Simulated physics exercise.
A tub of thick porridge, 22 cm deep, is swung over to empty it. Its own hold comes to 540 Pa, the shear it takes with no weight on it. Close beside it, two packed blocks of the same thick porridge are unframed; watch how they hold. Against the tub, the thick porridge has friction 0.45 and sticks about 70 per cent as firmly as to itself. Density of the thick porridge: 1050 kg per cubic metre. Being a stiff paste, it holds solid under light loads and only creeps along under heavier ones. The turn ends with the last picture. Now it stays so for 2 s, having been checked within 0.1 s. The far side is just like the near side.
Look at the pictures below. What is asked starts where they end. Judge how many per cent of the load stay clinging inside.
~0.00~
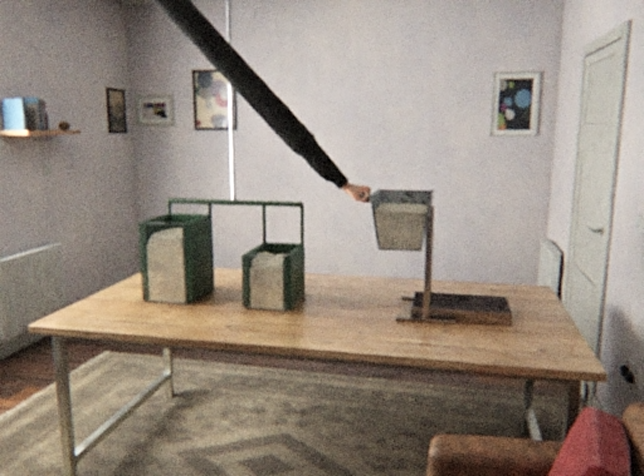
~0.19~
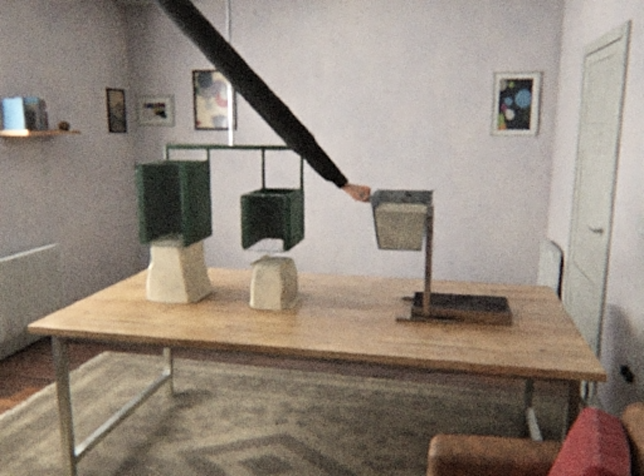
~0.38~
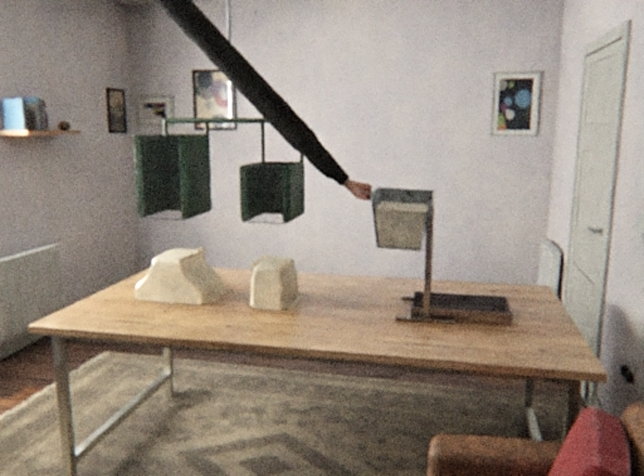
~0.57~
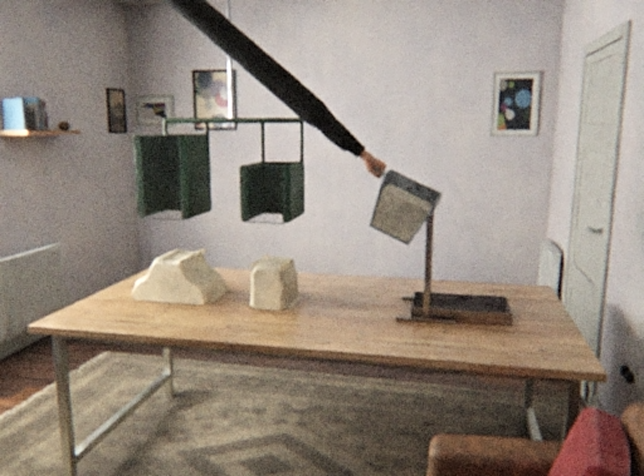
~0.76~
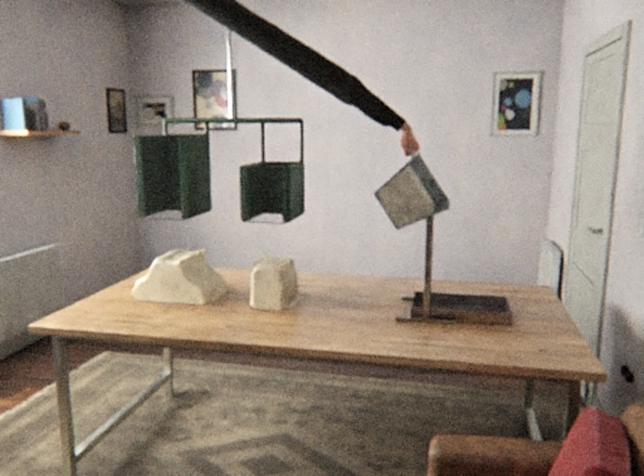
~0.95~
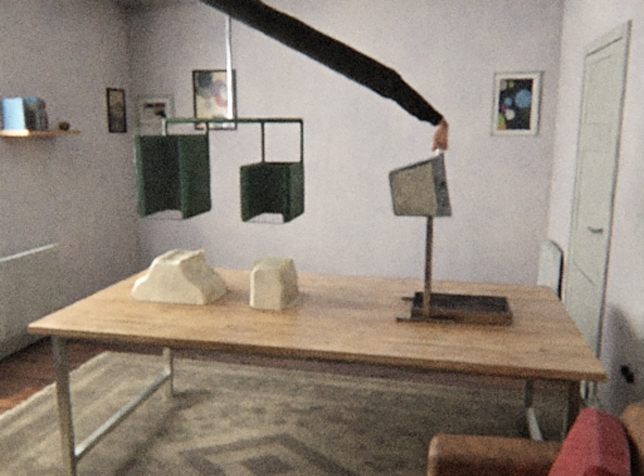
I would put it at about 100 percent.
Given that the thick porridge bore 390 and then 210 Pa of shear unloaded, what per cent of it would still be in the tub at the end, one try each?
100 %, then 60 %.
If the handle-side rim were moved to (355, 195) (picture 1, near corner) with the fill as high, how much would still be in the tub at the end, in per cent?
Then about 70 %.
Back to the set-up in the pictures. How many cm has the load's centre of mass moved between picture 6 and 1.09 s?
I'd estimate roughly 0 centimetres.
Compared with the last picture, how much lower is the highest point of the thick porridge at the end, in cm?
The top ends up some 0 cm below its level in the last picture.
After 1.09 s, the tub is at 80 degrees and holds 100 %.
After 1.26 s, the tub is at 80 degrees and holds 100 %.
After 1.43 s, the tub is at 80 degrees and holds 100 %.
After 1.60 s, the tub is at 80 degrees and holds 100 %.
After 2.95 s, at the end, the tub is at 80 degrees and holds 100 %.
